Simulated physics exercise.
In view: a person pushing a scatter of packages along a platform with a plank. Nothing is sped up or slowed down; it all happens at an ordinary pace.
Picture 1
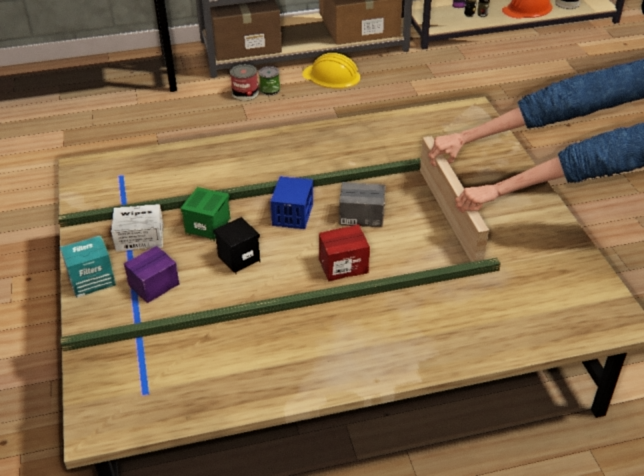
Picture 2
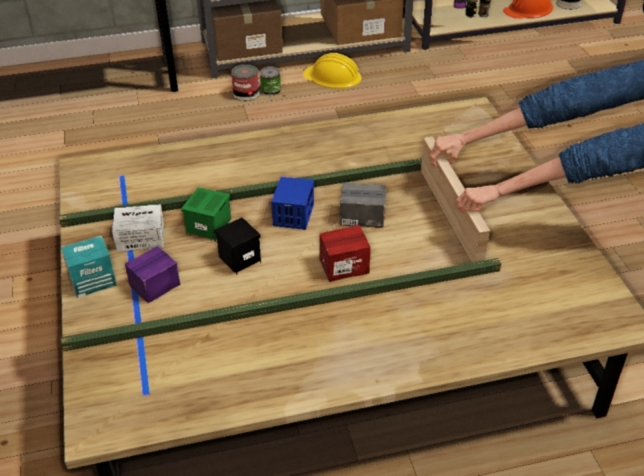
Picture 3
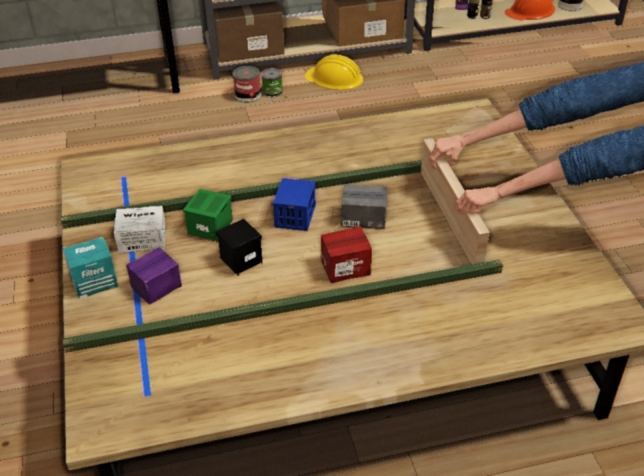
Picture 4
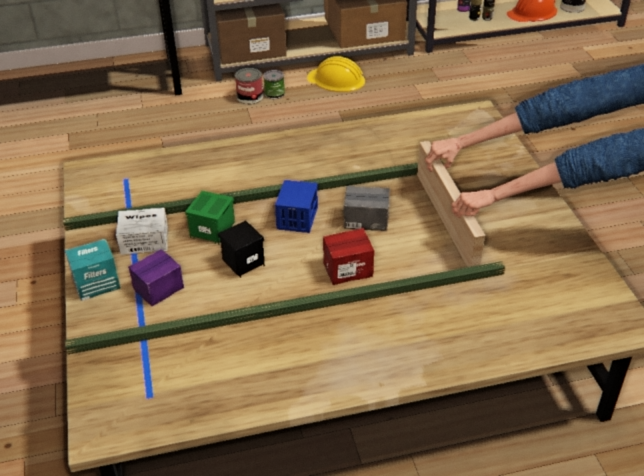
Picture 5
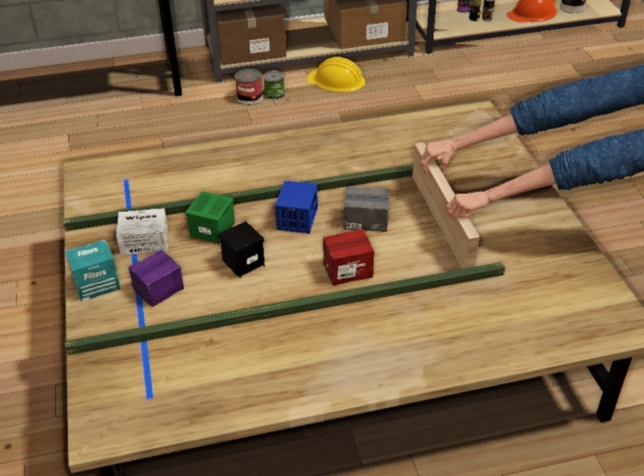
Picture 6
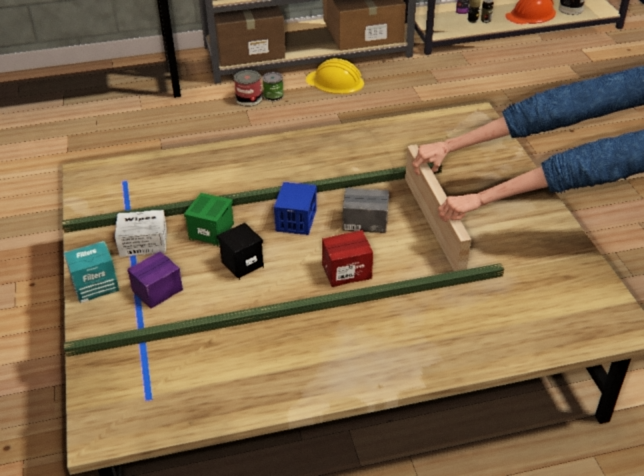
The footage shows colored boxes scattered between two green rails on a wooden table, near a blue line, while two hands hold a plank still at the right, then slide it slightly left without touching the boxes.
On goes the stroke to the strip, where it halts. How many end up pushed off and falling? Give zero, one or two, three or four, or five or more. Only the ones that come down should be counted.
One or two fall.
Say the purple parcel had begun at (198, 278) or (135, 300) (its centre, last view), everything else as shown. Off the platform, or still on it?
In that order, it is not pushed off; is not pushed off.
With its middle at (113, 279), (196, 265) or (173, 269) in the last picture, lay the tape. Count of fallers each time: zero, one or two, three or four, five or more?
Going through the places as listed, I'd say 5 or more, then zero, then no fall at all.
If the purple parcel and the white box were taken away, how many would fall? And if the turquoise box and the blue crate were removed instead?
First try: 1 fallen; other try: 0.
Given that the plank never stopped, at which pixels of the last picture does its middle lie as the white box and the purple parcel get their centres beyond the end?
For the white box, about (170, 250); for the purple parcel, about (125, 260).
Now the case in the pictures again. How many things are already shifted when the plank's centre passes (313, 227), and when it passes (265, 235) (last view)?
That makes 3 at the first spot and 5 at the second.
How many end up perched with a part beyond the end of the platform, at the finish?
That'd be 3.
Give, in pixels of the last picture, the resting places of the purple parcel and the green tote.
First (70, 318), then (68, 241).
Early on, none off yet; turquoise box at rest near (92, 272); white box at rest near (142, 233); purple parcel at rest near (156, 280).
A while later, none off yet; turquoise box at rest near (92, 272); white box travelled a little near (131, 236); purple parcel travelled a little near (145, 283).
Finally, the number that fall off is one or two; lost, white box and turquoise box.
